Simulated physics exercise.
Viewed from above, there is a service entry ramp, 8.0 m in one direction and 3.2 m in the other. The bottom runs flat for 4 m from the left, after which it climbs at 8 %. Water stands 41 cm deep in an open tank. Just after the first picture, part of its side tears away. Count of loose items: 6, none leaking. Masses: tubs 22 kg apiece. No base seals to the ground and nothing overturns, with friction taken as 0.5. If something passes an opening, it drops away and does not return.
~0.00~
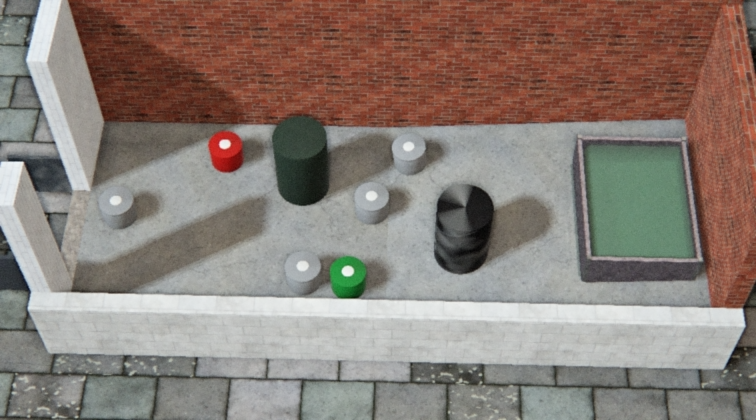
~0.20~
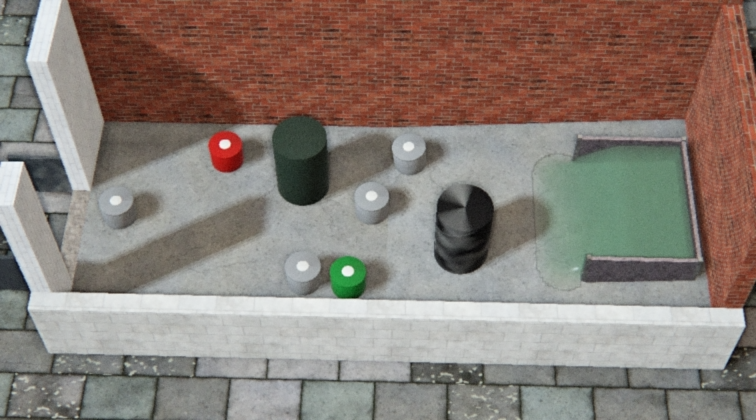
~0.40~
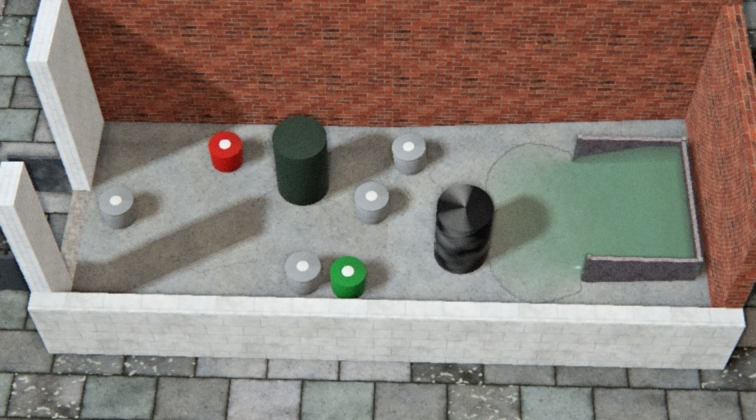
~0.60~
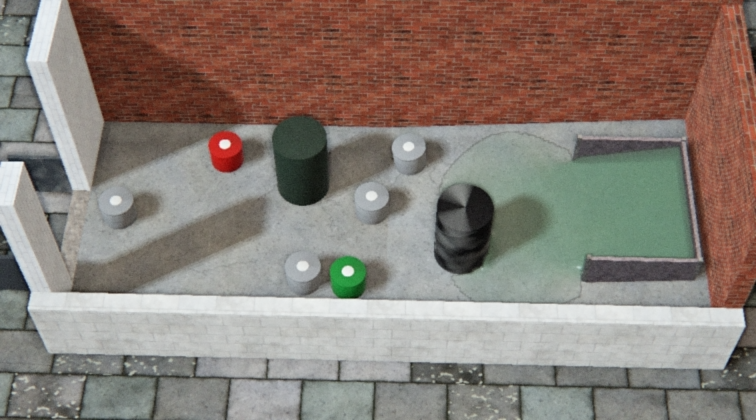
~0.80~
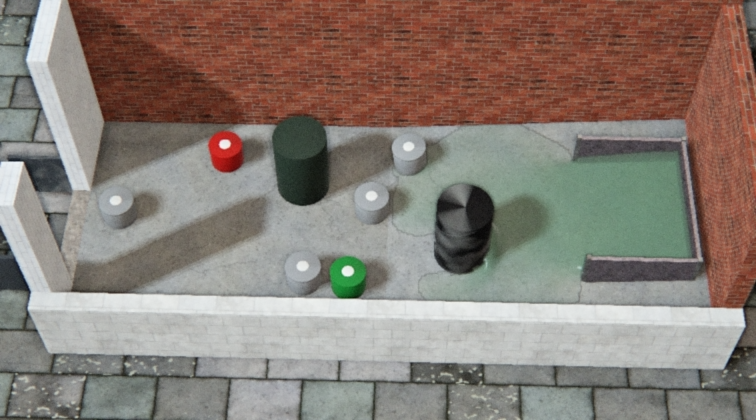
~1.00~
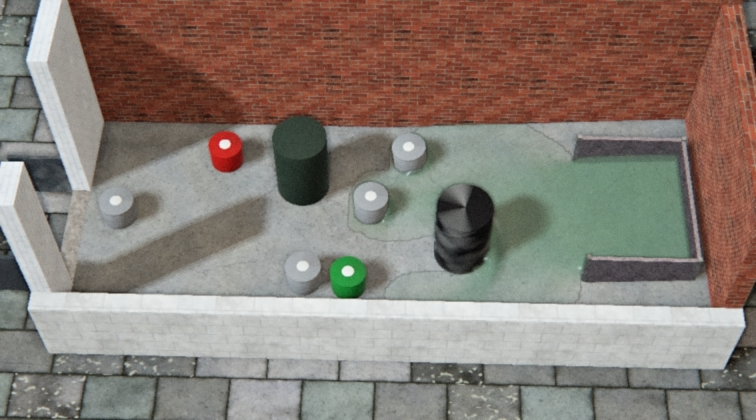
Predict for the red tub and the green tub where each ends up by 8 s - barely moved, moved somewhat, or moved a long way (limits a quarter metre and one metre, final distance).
Red tub moved somewhat, green tub barely moved.
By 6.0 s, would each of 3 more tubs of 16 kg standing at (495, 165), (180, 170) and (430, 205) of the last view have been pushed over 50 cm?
Well, in turn it's beyond that, then inside that, and finally beyond that.
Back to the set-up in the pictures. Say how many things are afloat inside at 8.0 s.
At that moment it comes to 0.
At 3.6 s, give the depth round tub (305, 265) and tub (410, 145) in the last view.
Close to 5 and 6 centimetres.
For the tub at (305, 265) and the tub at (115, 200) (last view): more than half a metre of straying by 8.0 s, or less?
Stays within; stays within.
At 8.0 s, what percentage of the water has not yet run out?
Remaining: Approx. 76 per cent.
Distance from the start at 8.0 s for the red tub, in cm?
Around 60 cm from where it started.
After 1.6 s the red tub is near (225, 145), 0.0 m from its start, aground; the green tub is near (348, 271), 0.0 m from its start, aground; 0 of 6 are out; 0 afloat.
After 3.6 s the red tub is near (180, 160), 0.6 m from its start, aground; the green tub is near (345, 270), 0.0 m from its start, aground; 0 of 6 are out; 0 afloat.
After 5.6 s the red tub is near (180, 160), 0.6 m from its start, aground; the green tub is near (345, 270), 0.0 m from its start, aground; 0 of 6 are out; 0 afloat.
After 8.0 s the red tub is near (180, 160), 0.6 m from its start, aground; the green tub is near (345, 270), 0.0 m from its start, aground; 0 of 6 are out; 0 afloat.
